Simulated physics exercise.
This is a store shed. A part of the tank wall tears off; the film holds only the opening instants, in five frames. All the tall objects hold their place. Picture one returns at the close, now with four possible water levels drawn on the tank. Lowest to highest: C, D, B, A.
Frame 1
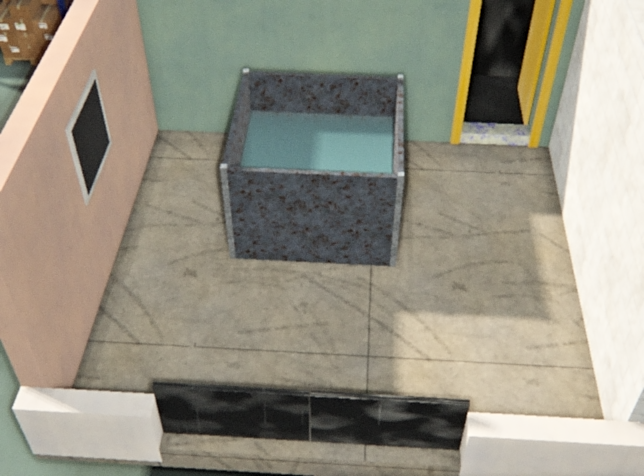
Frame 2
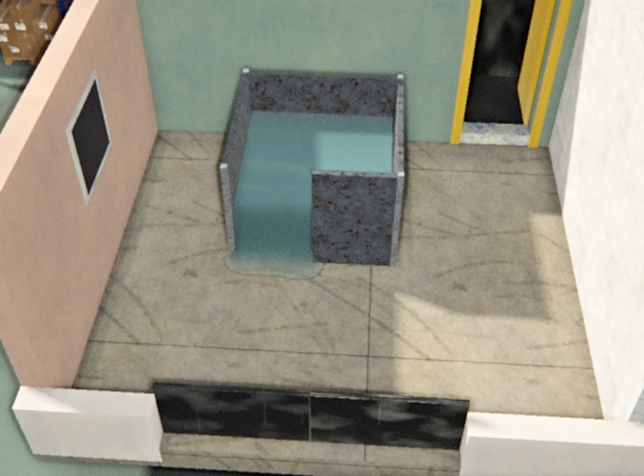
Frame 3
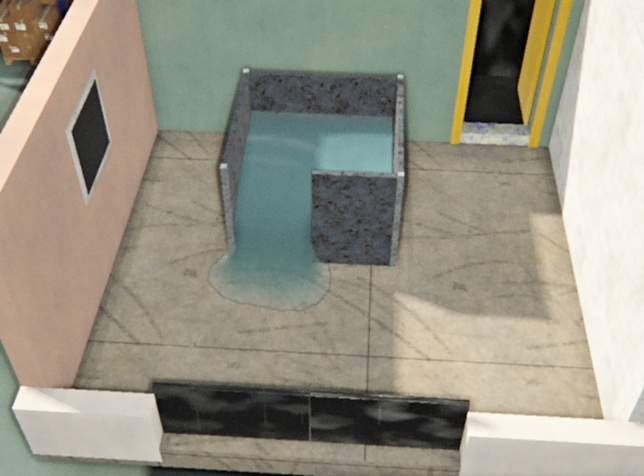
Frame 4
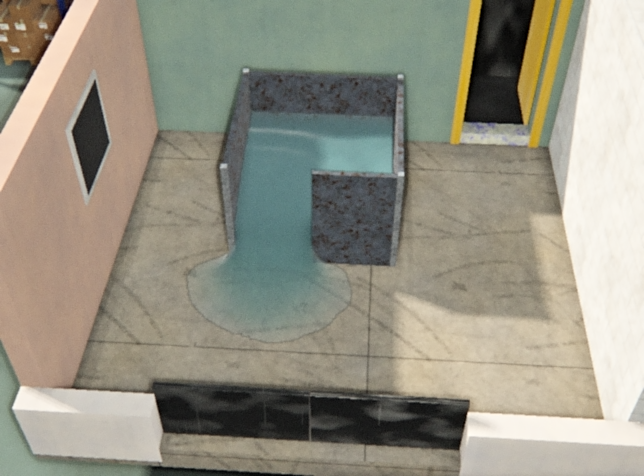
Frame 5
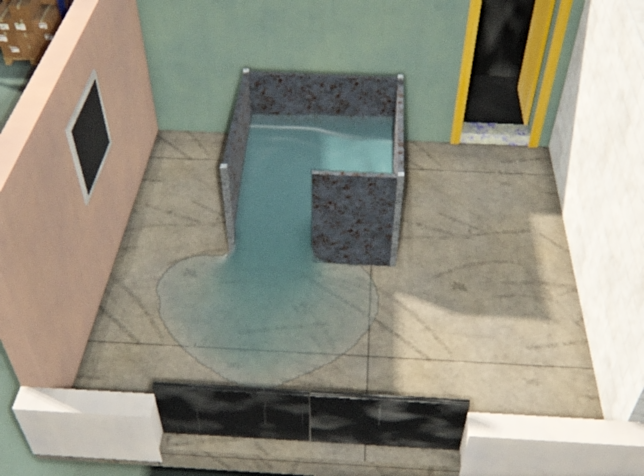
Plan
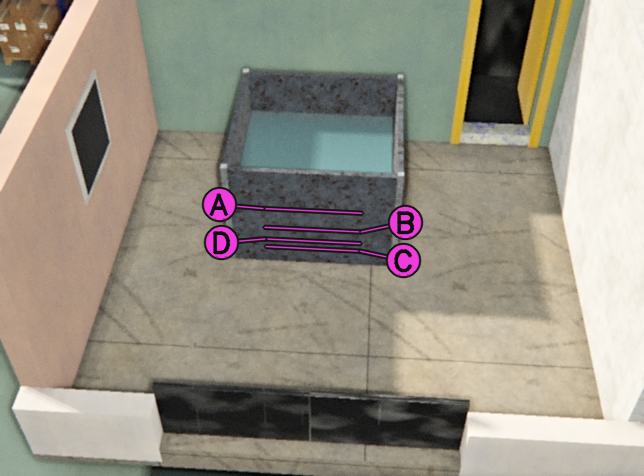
Blue-green water pours from a dark speckled tank and spreads in a widening rounded pool across the grey floor of a store shed, seen from above by a still camera. A pink wall with a dark window stands left, a yellow doorway at the back right, and a black gate between low white walls in front. The left part of the tank's front disappears, and water flows forward, fanning out to both sides.
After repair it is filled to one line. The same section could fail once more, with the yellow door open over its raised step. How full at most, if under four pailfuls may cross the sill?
Go for A.
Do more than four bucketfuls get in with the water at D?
No, not at all.
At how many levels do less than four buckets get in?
All of them.
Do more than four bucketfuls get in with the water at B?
No.
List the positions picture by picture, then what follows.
Water in the tank at rest, its middle at (318, 157); foot of the yellow doorway at (494, 144); shut gate at (310, 400).
Water covers 1 % of the ground and shows as far out as (316, 265).
Water covers 4 % of the ground and shows as far out as (301, 302).
Water covers 8 % of the ground and shows as far out as (275, 336).
Water covers 15 % of the ground and shows as far out as (187, 340).
On the marked copy, A at (312, 210); B at (312, 229); C at (312, 248); D at (312, 241); from the bottom up C, D, B, A.
With A, a splash gets over, under a bucket.
With B, nothing gets over.
With C, nothing gets over.
With D, nothing gets over.
